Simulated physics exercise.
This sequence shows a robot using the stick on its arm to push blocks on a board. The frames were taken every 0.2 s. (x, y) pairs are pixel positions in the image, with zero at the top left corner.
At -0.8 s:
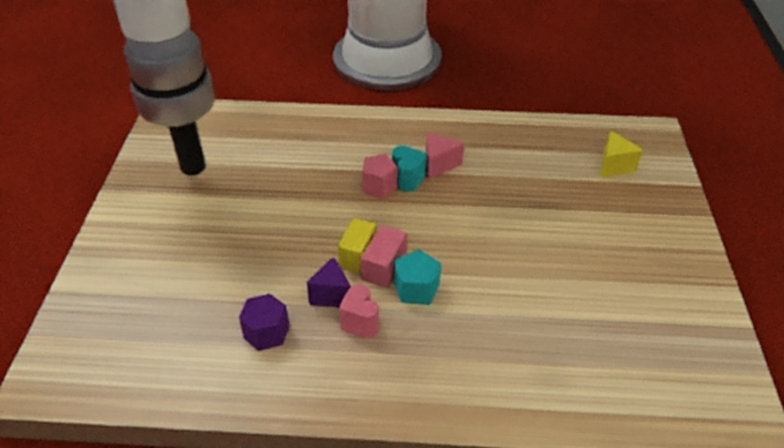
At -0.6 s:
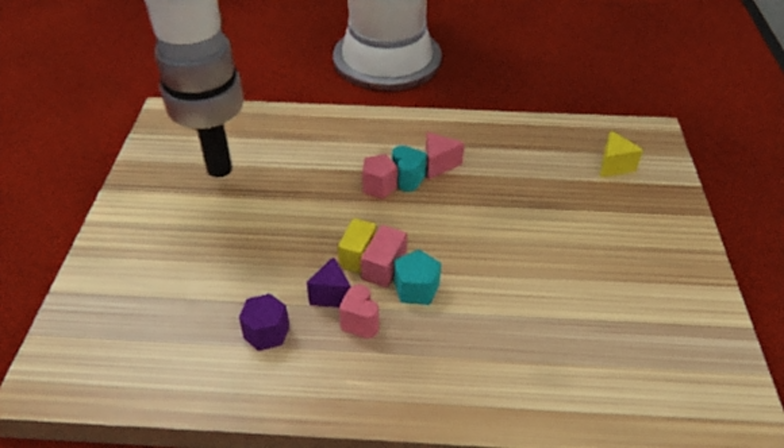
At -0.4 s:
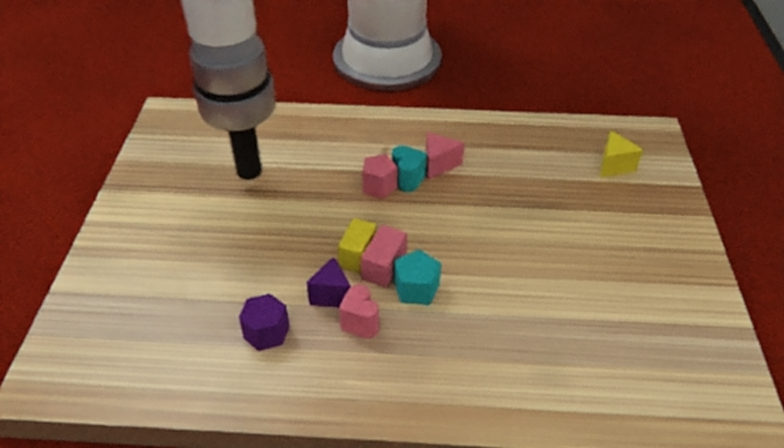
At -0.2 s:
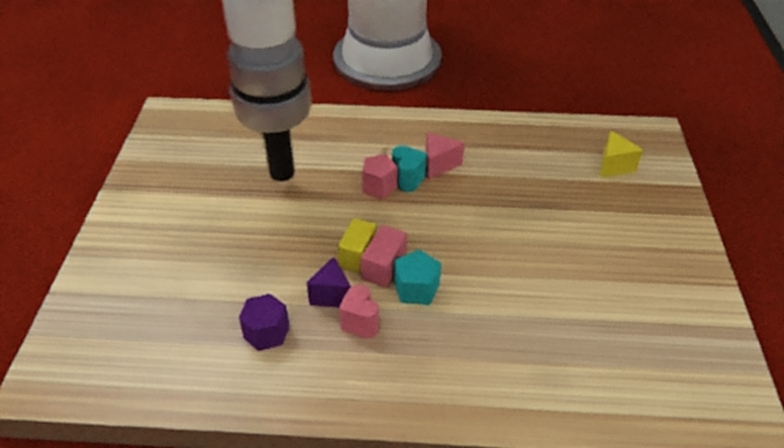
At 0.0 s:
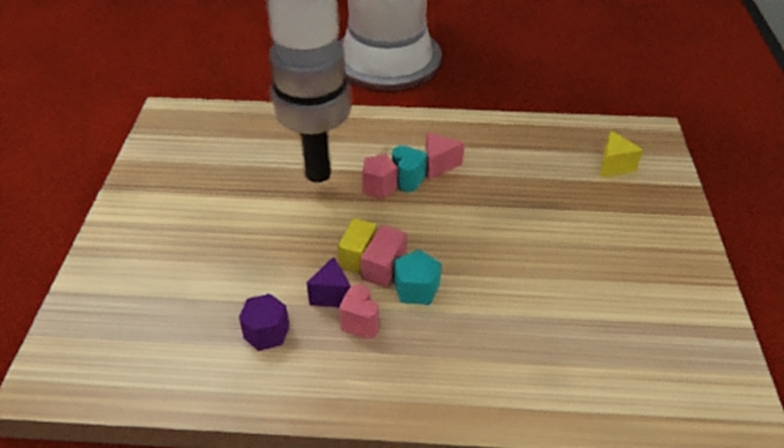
In the video, a robot arm with a black stick moves steadily right across the upper left of a wooden board, nearing a cluster of pink and turquoise blocks, while all the blocks, including yellow and purple ones, stay still.
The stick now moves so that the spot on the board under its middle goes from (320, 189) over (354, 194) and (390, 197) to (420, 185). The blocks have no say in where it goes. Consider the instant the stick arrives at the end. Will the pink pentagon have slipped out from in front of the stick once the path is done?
No.
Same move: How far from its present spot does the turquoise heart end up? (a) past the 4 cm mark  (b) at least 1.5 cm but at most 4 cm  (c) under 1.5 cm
Option a.
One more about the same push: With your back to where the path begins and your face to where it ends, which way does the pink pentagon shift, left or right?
It goes toward the left-hand side.
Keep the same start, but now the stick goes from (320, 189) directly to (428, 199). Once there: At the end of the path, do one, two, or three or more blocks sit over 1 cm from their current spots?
It should be three or more.
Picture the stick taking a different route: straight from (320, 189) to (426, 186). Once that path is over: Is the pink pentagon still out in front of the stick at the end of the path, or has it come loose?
My prediction: In front.
The first path, step by step. One third of the way, stick (355, 180); pink pentagon (384, 165).
Two thirds of the way, stick (391, 183); pink pentagon (414, 164), turned 35° anticlockwise; turquoise heart (426, 147), turned 50° anticlockwise; pink triangle (451, 140), turned 20° anticlockwise.
At the end, stick (420, 172); yellow oblong block not moved; pink pentagon (441, 151), turned 50° anticlockwise; turquoise heart (440, 133), turned 65° anticlockwise; pink triangle (468, 128), turned 25° anticlockwise.
